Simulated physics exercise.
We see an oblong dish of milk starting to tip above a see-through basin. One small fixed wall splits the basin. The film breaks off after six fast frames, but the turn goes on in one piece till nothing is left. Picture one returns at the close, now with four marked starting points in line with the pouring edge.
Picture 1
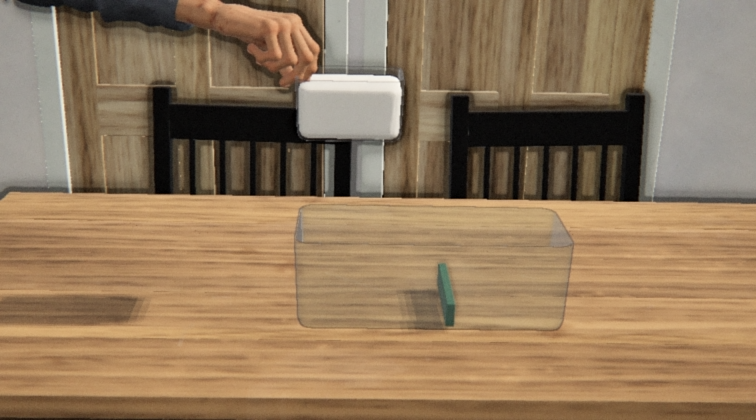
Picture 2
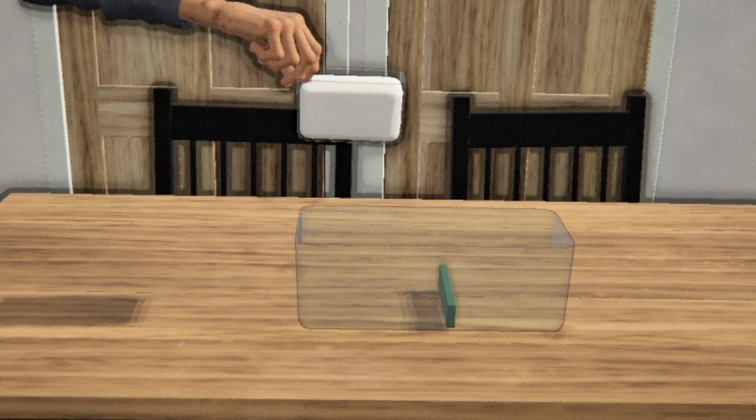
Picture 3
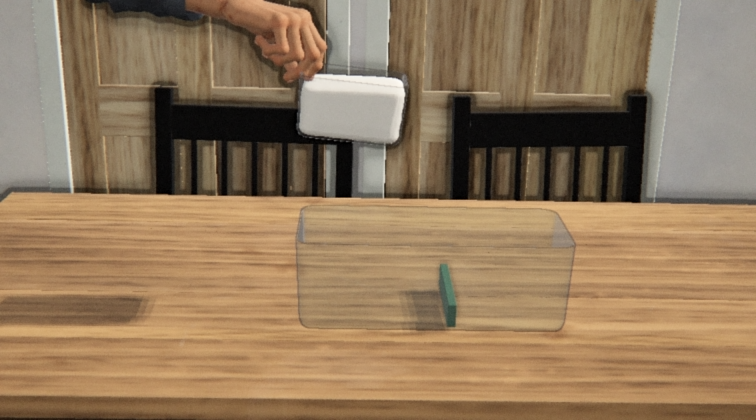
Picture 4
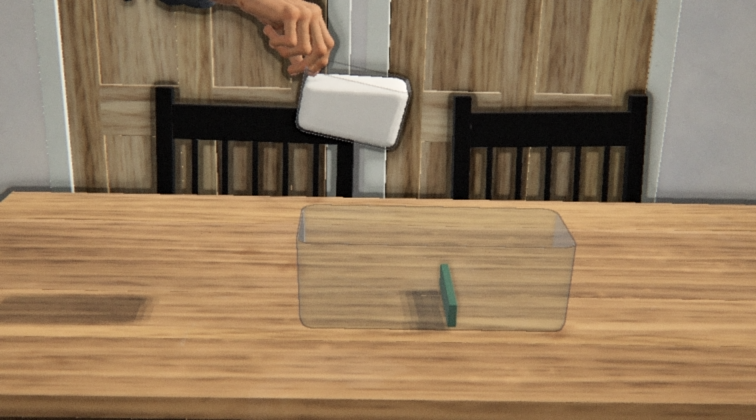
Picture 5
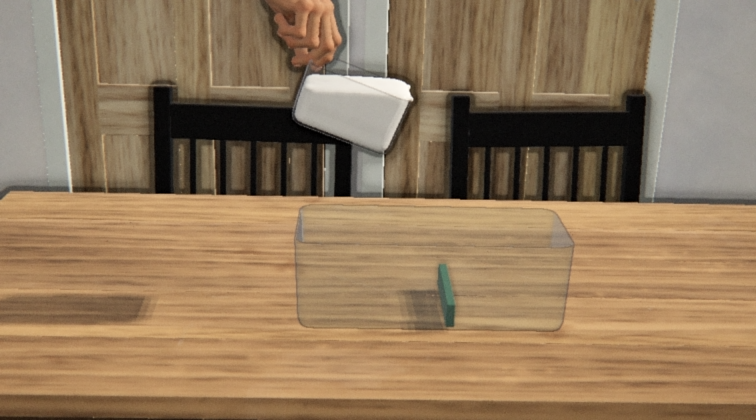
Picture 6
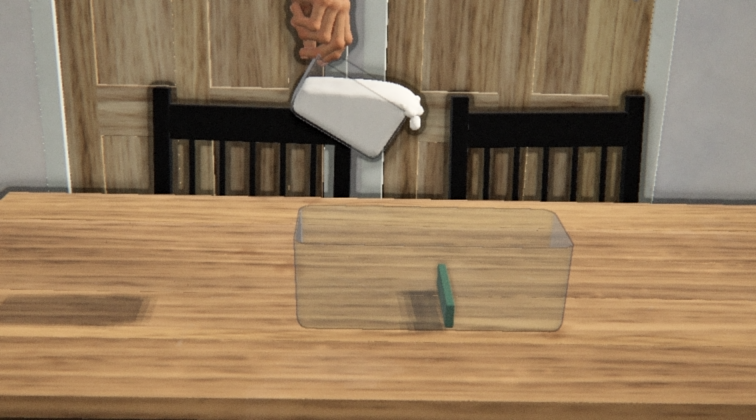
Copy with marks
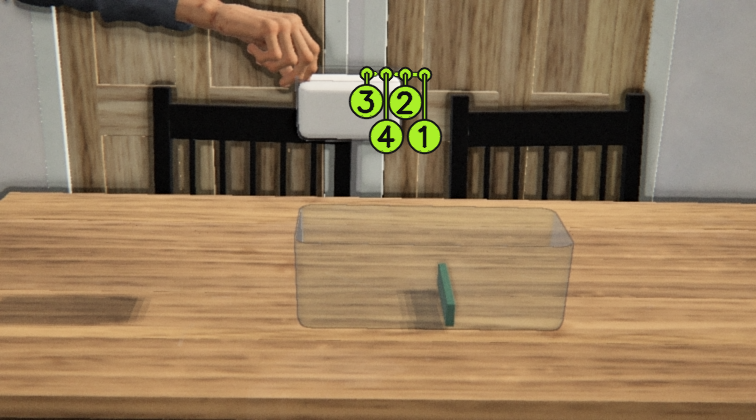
A hand tilts a dish of milk rightward above a clear basin until milk crosses its lip.
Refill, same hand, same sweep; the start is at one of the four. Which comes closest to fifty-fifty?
The best place is 4.
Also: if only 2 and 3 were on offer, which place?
2.
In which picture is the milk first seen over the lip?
Picture 5.
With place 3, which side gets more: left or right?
The left one.
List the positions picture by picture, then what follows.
Upright, lip at (400, 74); basin from (297, 325) to (562, 328); top of the wall at (446, 283); nothing has left yet.
Upright, lip at (402, 76); nothing has left yet.
Tipped about 5°, lip at (405, 79); nothing has left yet.
Tipped about 12°, lip at (408, 85); nothing has left yet.
Tipped about 20°, lip at (408, 93); milk is over the lip, down to (408, 93).
Tipped about 31°, lip at (407, 104); milk is over the lip, down to (413, 121).
On the marked copy, 1 at (424, 74); 2 at (405, 74); 3 at (366, 73); 4 at (386, 74).
With 1, about 30 % ends left of the wall and 69 % right of it.
With 2, about 37 % ends left of the wall and 62 % right of it.
With 3, about 78 % ends left of the wall and 20 % right of it.
With 4, about 48 % ends left of the wall and 51 % right of it.
